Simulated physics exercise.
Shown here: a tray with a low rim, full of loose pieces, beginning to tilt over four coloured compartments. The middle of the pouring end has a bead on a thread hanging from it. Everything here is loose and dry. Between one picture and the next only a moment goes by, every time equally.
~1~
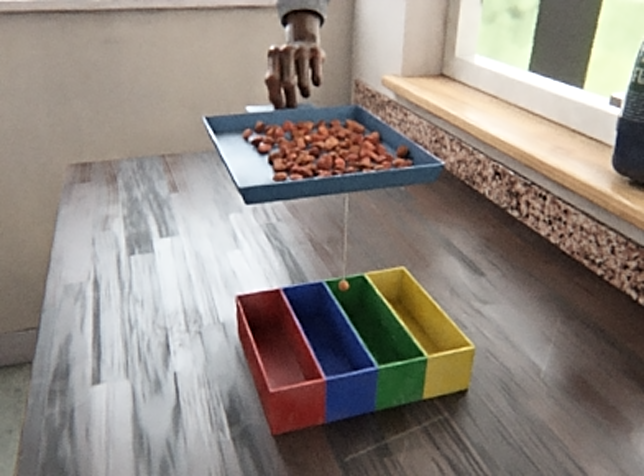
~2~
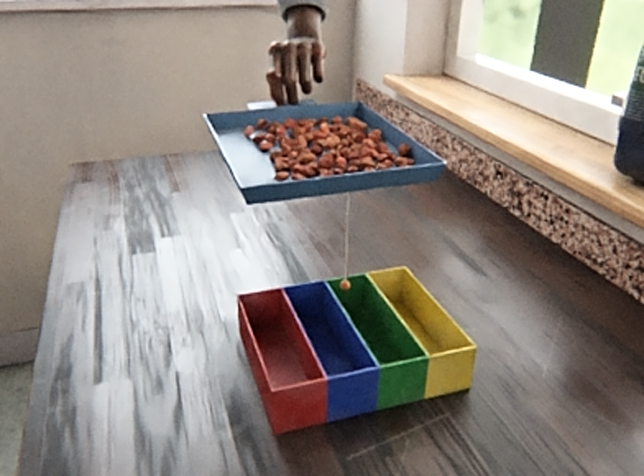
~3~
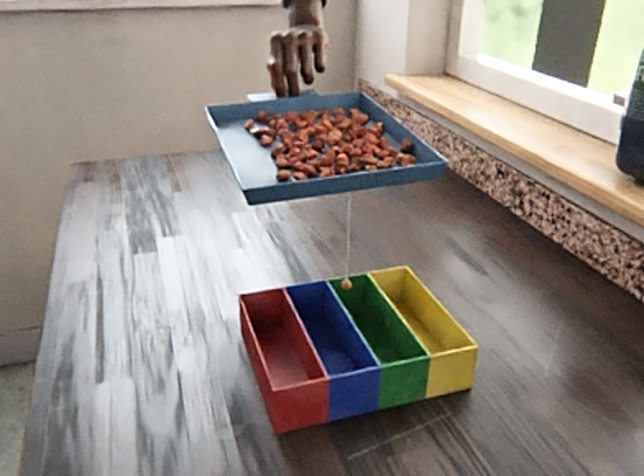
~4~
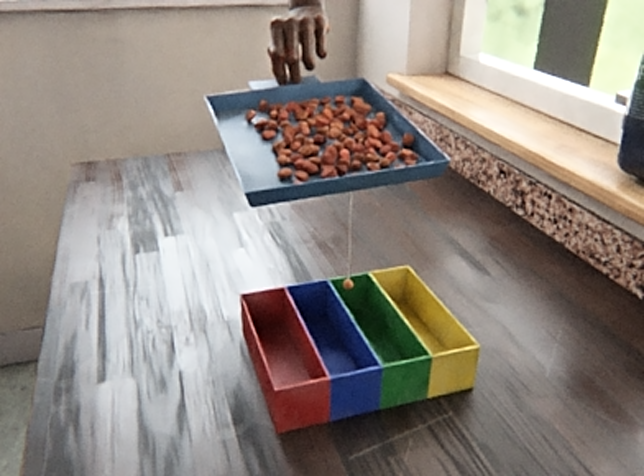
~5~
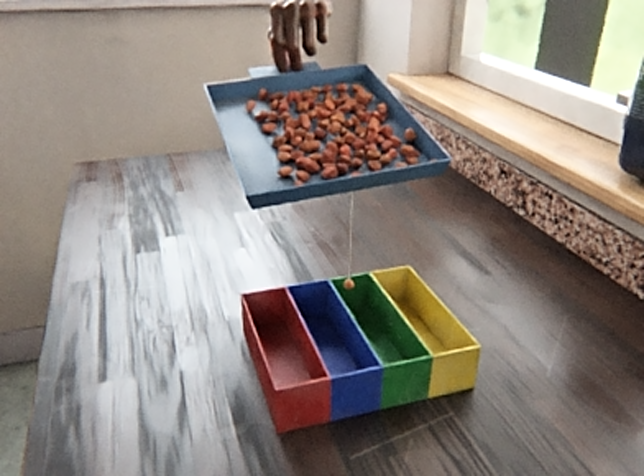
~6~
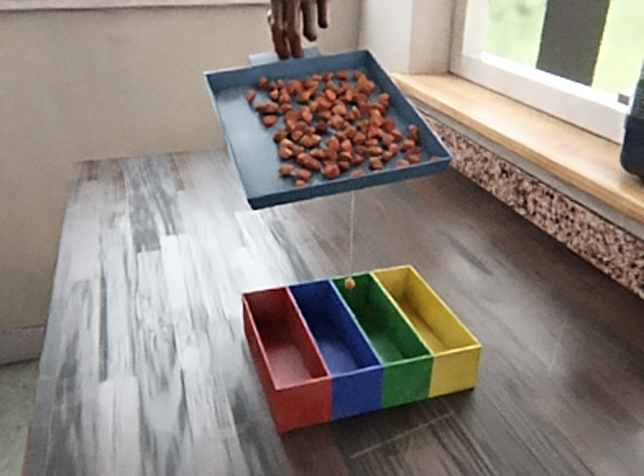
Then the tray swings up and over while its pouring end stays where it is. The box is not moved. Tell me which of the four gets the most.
The red cell gets the most.
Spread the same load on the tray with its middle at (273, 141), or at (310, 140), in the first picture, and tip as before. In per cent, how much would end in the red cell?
You'd get 50 % the first time and 50 % the second.
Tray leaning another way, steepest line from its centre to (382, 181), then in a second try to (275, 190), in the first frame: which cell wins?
The first time it's yellow, the second time it's red.
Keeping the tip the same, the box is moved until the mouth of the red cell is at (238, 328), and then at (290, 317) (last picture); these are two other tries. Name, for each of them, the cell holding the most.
In order of the tries: The blue one and that red cell.
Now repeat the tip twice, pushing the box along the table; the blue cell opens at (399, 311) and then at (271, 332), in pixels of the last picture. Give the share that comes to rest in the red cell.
You'd get 20 in a hundred first and 0 in a hundred after that.
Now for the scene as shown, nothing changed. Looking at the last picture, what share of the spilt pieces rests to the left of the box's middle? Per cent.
90 %, near enough.
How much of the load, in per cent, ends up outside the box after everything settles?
Share: Approx. 10 %.
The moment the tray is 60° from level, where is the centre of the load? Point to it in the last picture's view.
The middle of the pieces sits at roughly (331, 155).
Soon, tray tipped steeply; all on the tray.
A while on, tray tipped right over; about a third on the tray; about a quarter in the red cell; a small part in the blue cell; a small part in the green cell; a stray few in the yellow cell; about a quarter falling or outside the box.
Towards the end, tray tipped past a quarter turn; about half in the red cell; about a quarter in the blue cell; about a quarter in the green cell; a stray few in the yellow cell; a small part falling or outside the box.
Finally, tray tipped past a quarter turn; about half in the red cell; about a quarter in the blue cell; about a quarter in the green cell; a stray few in the yellow cell; a small part outside the box.
